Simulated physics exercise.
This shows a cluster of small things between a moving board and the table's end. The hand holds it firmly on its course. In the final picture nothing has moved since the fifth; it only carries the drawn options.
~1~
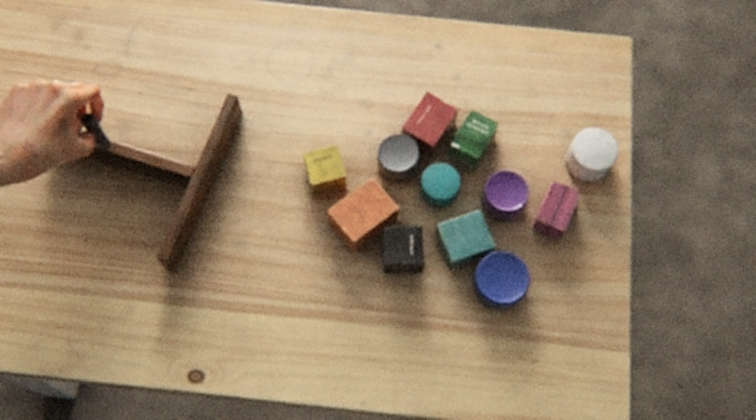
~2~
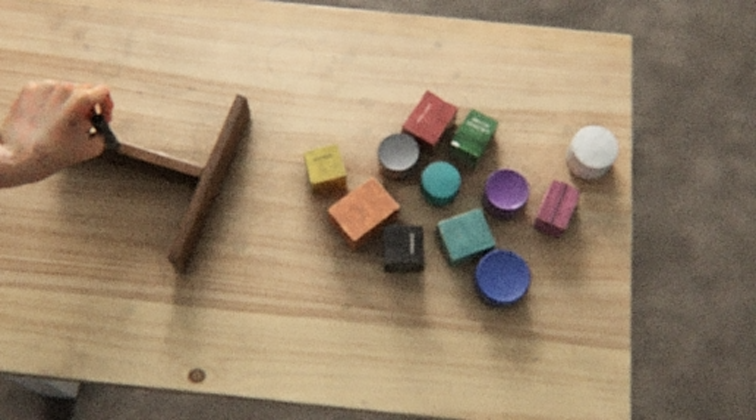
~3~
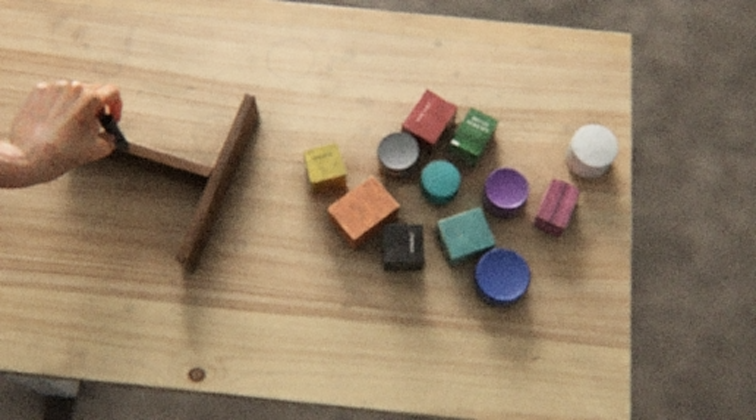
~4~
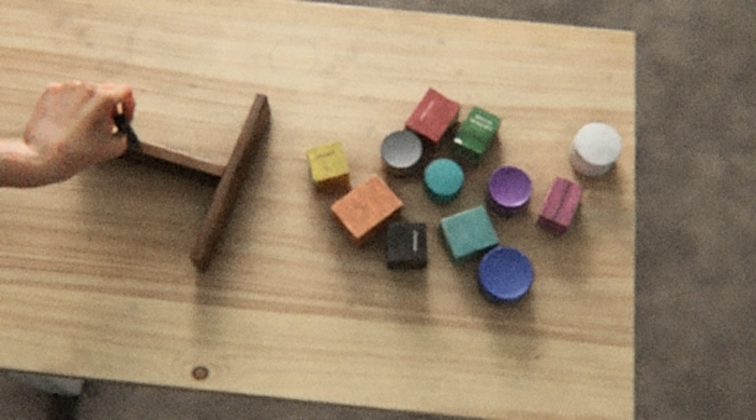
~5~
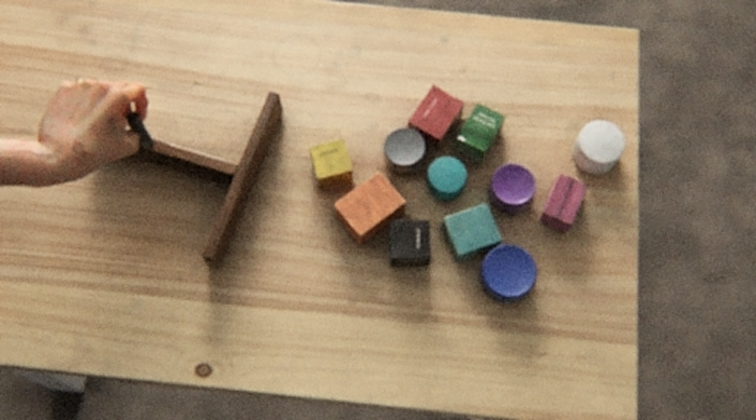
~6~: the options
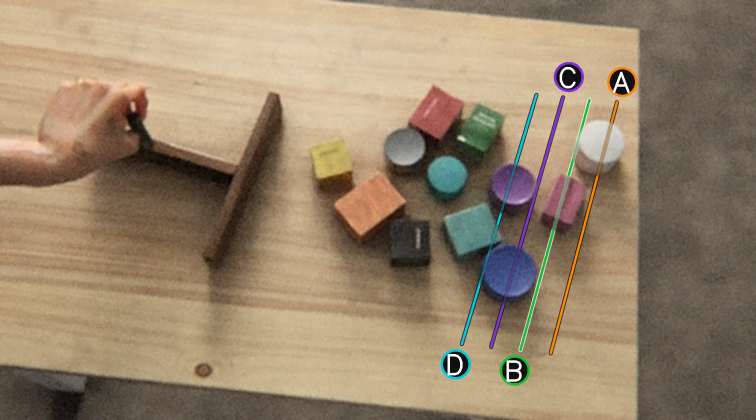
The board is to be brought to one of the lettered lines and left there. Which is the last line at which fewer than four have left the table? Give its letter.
It can go as far as B.
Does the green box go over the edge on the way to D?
No.
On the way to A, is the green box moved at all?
Yes.
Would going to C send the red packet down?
By then, no.
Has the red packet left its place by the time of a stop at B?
Yes.
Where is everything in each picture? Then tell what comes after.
In the first frame, yellow packet (325, 171); green box (474, 140); orange block (363, 215).
In the second frame, board (207, 174); purple jar (505, 195).
In the third frame, board (216, 174); turquoise block (465, 237).
In the fourth frame, board (229, 173); grey jar (401, 155).
In the fifth frame, board (241, 172); blue tub (507, 274); red packet (436, 118); pink box (563, 203).
On the marked copy, A at (586, 221); B at (557, 218); C at (529, 215); D at (501, 213).
Taking B. A third of the way, board (354, 183); black packet (417, 262); orange block (387, 224).
Two thirds of the way, board (470, 194); pink box (612, 208); purple jar (574, 205).
When it is over, board (559, 203); white pot over the edge; pink box over the edge; three fallen.
As for the rest, A drops six; C is within the limit but short; D is within the limit but short.
